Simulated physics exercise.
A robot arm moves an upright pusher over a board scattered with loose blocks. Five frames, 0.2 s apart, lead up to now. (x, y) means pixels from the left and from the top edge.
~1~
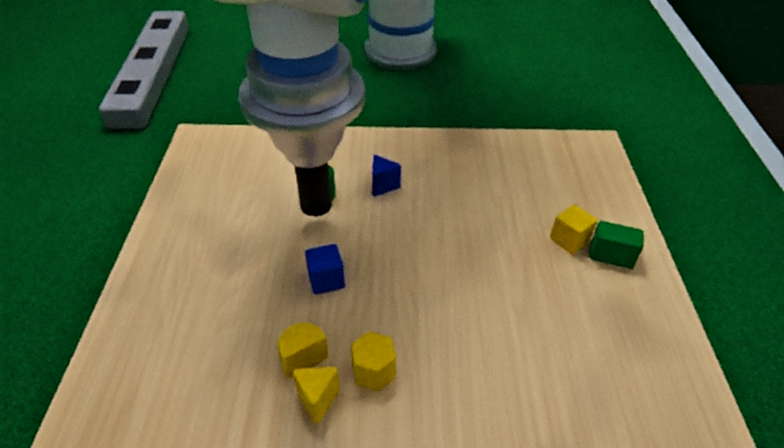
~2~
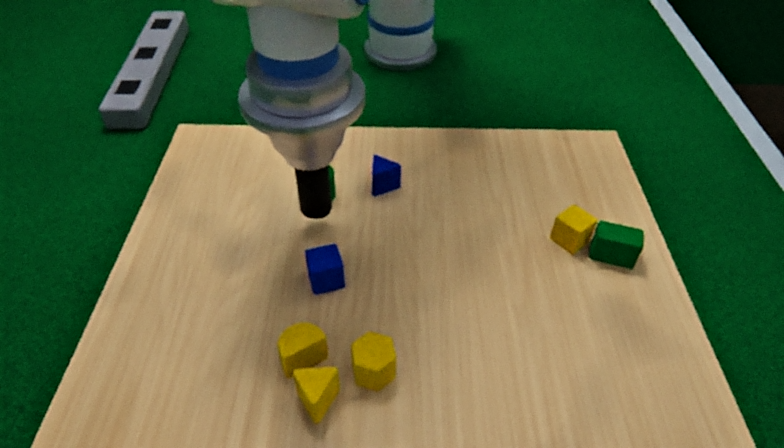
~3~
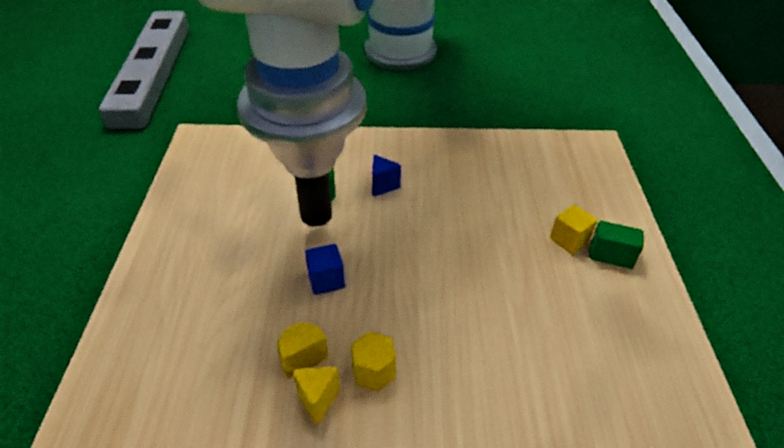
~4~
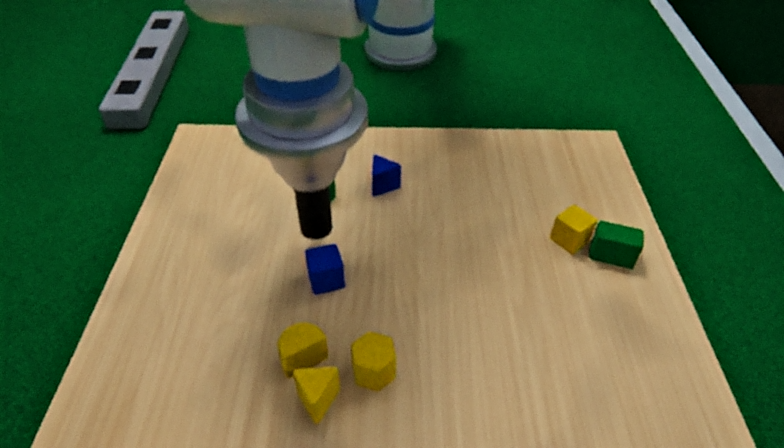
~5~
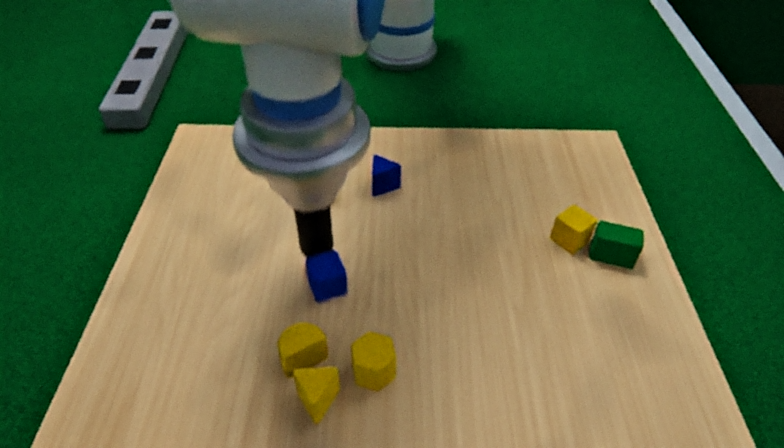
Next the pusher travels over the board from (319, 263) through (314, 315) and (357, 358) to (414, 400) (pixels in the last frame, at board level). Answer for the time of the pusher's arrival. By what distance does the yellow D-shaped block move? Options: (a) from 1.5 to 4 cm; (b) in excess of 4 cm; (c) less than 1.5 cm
Correct choice: C.
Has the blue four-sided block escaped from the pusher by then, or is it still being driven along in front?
Ahead to the end.
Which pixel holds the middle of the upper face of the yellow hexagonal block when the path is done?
I'd guess (486, 433).
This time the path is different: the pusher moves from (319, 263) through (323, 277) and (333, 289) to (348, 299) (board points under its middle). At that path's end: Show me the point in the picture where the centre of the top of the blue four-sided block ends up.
The middle of its top is at (347, 307).
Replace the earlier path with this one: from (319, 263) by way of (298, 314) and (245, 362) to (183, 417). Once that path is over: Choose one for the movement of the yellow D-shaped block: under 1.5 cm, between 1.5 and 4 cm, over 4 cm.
Once the path is done, the yellow D-shaped block lies within 1.5 cm of its present place.
The first path, step by step. One third of the way, pusher at (312, 299); blue four-sided block at (336, 315), turned 40° anticlockwise.
Two thirds of the way, pusher at (356, 344); yellow D-shaped block at (305, 344), turned 40° clockwise; blue four-sided block at (387, 358), turned 30° anticlockwise; yellow hexagonal block at (417, 385).
At the end, pusher at (415, 386); yellow D-shaped block at (305, 344), turned 40° clockwise; yellow triangular piece unmoved; blue four-sided block at (451, 403), turned 30° anticlockwise; yellow hexagonal block at (486, 433).
